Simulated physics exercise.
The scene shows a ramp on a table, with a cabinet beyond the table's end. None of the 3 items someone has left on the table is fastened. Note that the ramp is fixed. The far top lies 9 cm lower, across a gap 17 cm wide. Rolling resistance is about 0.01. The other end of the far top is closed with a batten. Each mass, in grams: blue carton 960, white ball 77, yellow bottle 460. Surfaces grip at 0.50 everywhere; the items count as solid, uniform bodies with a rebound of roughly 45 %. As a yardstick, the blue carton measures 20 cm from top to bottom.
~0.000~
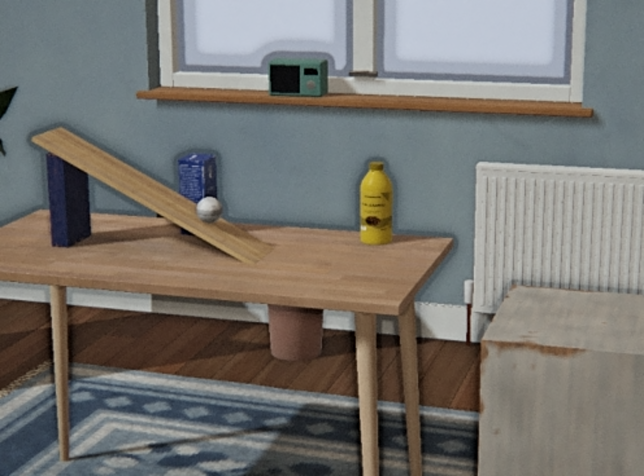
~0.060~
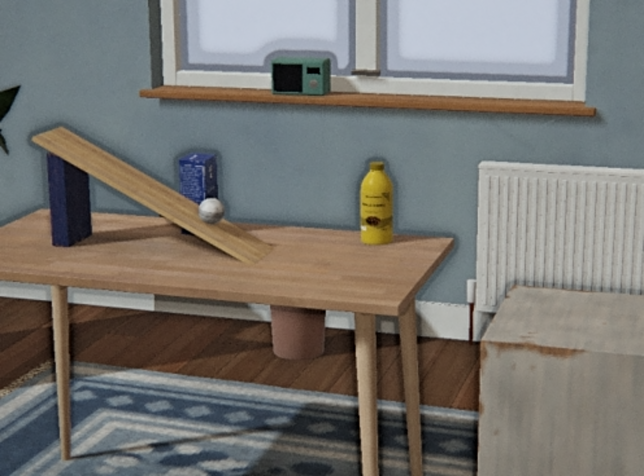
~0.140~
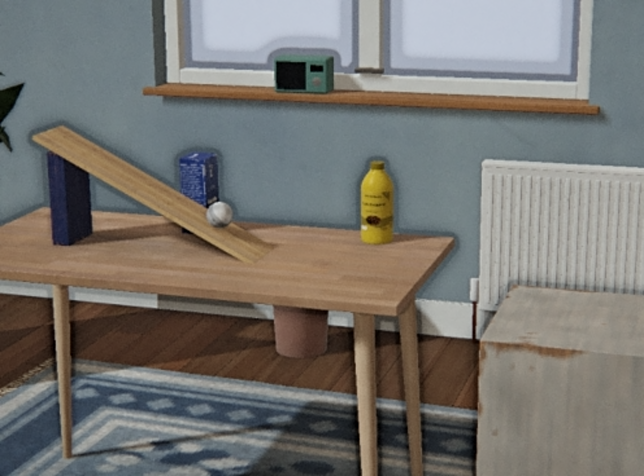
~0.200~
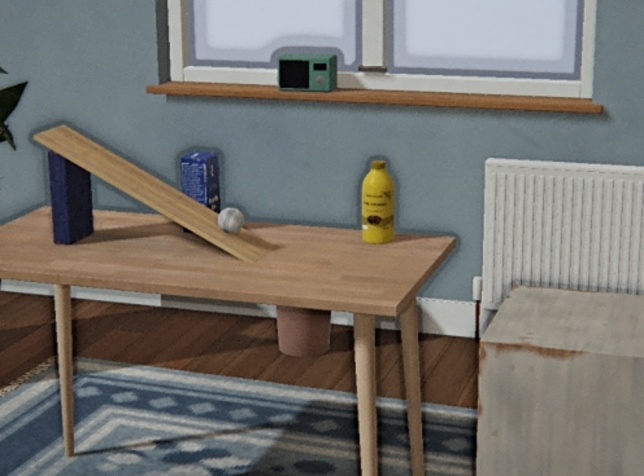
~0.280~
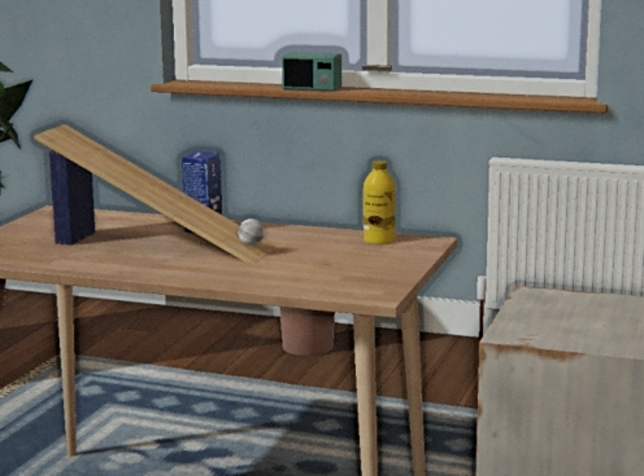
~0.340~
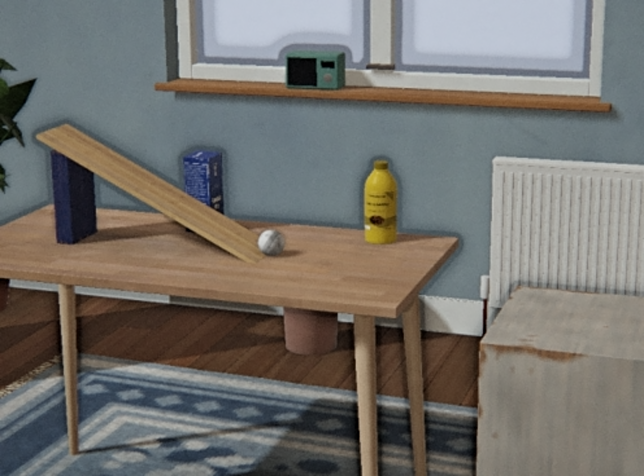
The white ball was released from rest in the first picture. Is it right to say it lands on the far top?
Wrong, it falls in.
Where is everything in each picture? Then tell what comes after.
In the first frame, 57 cm to the edge; white ball (210, 210); blue carton (199, 195).
In the second frame, 56 cm to the edge; white ball (212, 211); blue carton (199, 195).
In the third frame, 54 cm to the edge; white ball (220, 215); blue carton (200, 193).
In the fourth frame, 51 cm to the edge; white ball (231, 221); blue carton (201, 193).
In the fifth frame, 46 cm to the edge; white ball (251, 232); blue carton (203, 193).
In the sixth frame, 41 cm to the edge; white ball (272, 243); blue carton (204, 192).
By 0.64 s, 13 cm to the edge; white ball near (378, 252).
By 0.94 s, 14 cm past the table's edge; white ball near (487, 308).
By 1.24 s, down in the gap.
When it is over (1.5 s), down in the gap; the bystanders within 8 cm of the start.
